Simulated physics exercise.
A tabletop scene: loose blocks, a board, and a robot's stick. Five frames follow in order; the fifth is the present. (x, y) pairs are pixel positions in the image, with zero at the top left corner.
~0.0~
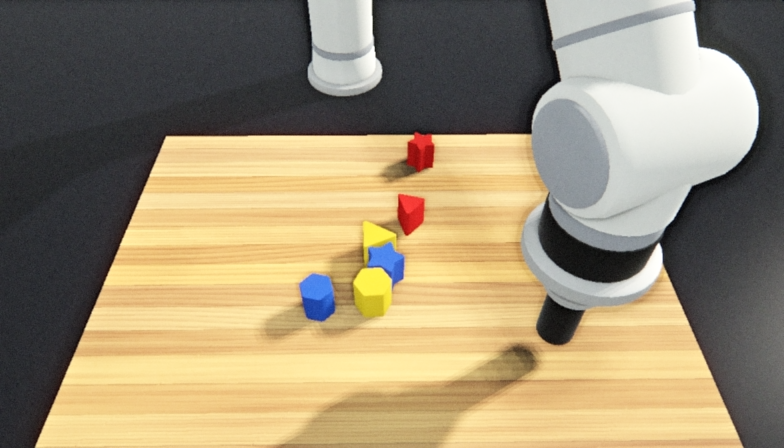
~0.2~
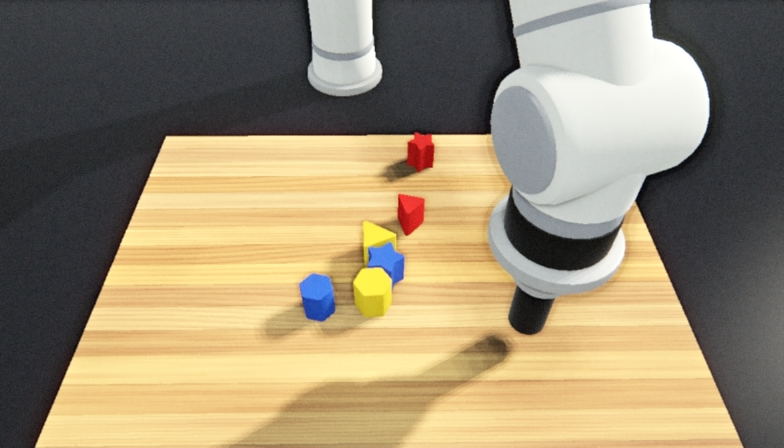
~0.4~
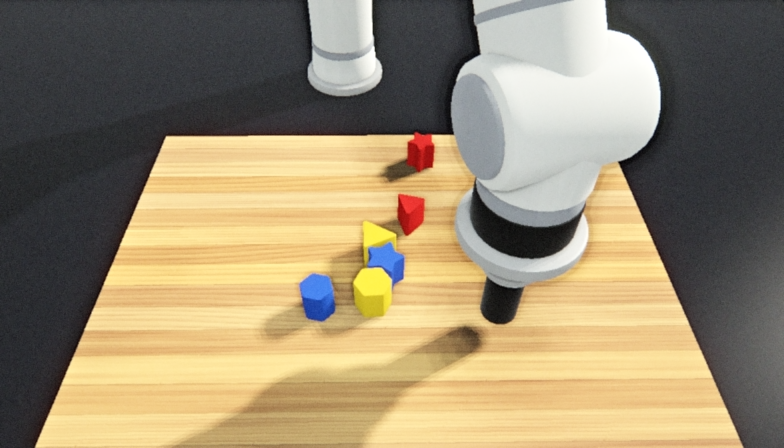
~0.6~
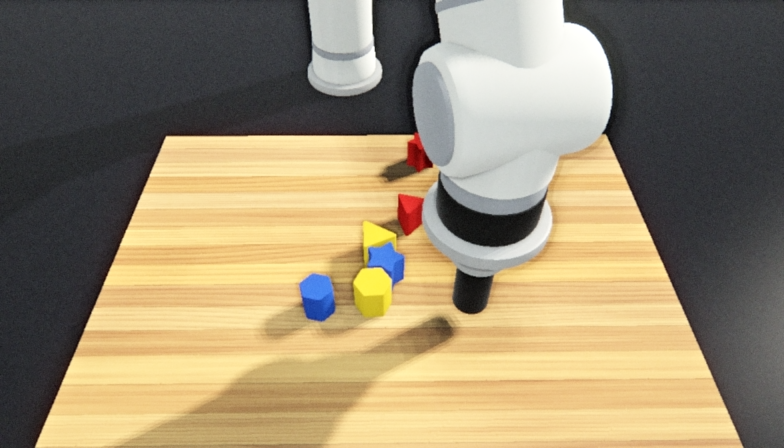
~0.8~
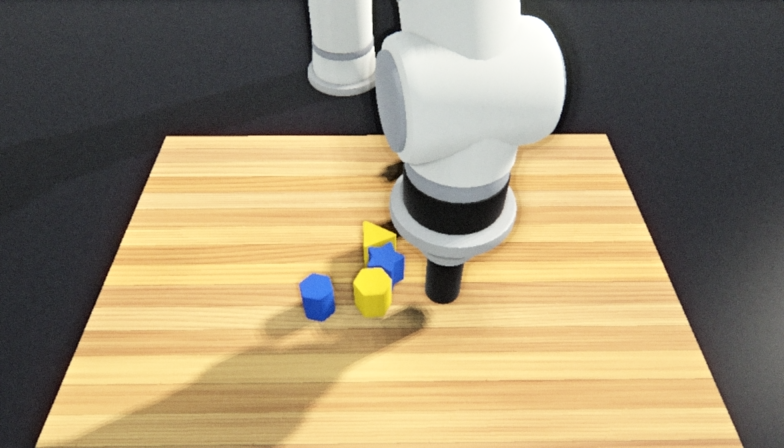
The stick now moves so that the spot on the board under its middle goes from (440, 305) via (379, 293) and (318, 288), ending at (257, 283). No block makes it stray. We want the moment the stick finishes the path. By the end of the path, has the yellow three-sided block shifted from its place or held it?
It gets moved.
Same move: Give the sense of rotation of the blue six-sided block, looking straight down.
Prediction: Clockwise.
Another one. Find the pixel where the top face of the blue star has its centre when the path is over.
At (345, 244).
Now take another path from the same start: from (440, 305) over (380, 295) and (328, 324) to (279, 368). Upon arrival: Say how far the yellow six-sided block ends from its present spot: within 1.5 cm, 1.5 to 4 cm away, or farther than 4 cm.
The best fit is over 4 cm.
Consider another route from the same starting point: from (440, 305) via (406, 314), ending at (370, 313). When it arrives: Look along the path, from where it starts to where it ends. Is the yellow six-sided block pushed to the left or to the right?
To the right.
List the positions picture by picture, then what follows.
In the first picture, stick tip (554, 330); block tops, blue six-sided block (316, 286); yellow six-sided block (372, 281); yellow three-sided block (375, 234); blue star (384, 256).
In the second picture, stick (526, 320); blocks unchanged.
In the third picture, stick (498, 310); blocks unchanged.
In the fourth picture, stick (470, 300); blocks unchanged.
In the fifth picture, stick (442, 290); blue six-sided block (316, 286); yellow six-sided block (372, 281); yellow three-sided block (375, 234); blue star (384, 256).
What follows on the original path. One third of the way, stick (378, 278); blue six-sided block (312, 288), turned 15° clockwise; yellow six-sided block (345, 285), turned 30° anticlockwise; yellow three-sided block (370, 229), turned 35° clockwise; blue star (364, 250), turned 25° clockwise.
Two thirds of the way, stick (315, 273); blue six-sided block (277, 306), turned 60° clockwise; yellow six-sided block (309, 295), turned 105° anticlockwise; yellow three-sided block (369, 227), turned 55° clockwise; blue star (345, 244), turned 70° clockwise.
At the end, stick (252, 268); blue six-sided block (276, 307), turned 60° clockwise; yellow six-sided block (309, 295), turned 105° anticlockwise; yellow three-sided block (369, 227), turned 55° clockwise; blue star (345, 244), turned 70° clockwise.
